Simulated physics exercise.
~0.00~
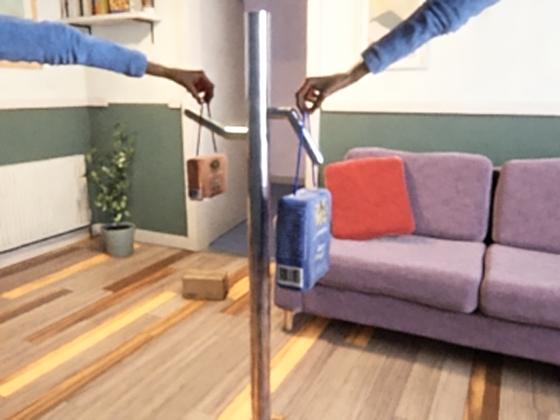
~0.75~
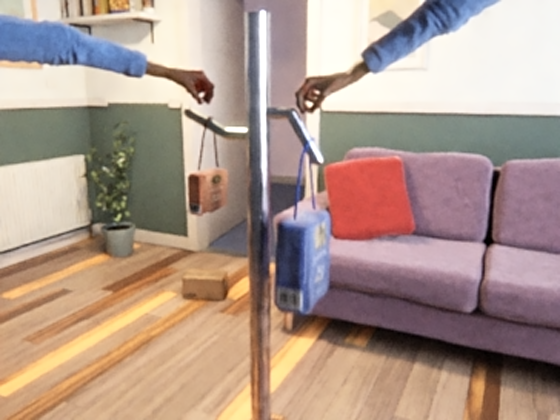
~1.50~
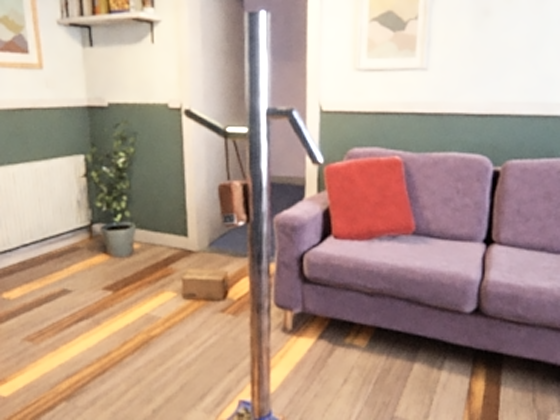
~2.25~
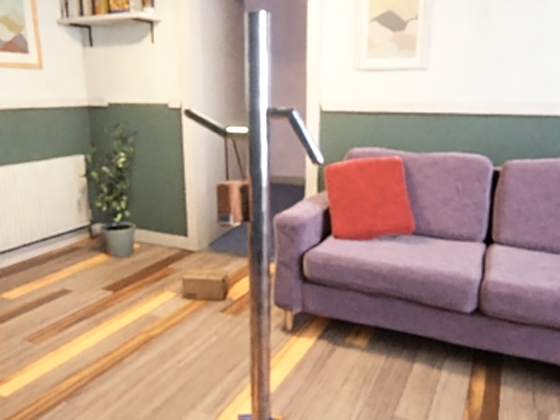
Two hands release an orange pouch, which stays hanging, and a blue sack, which falls.
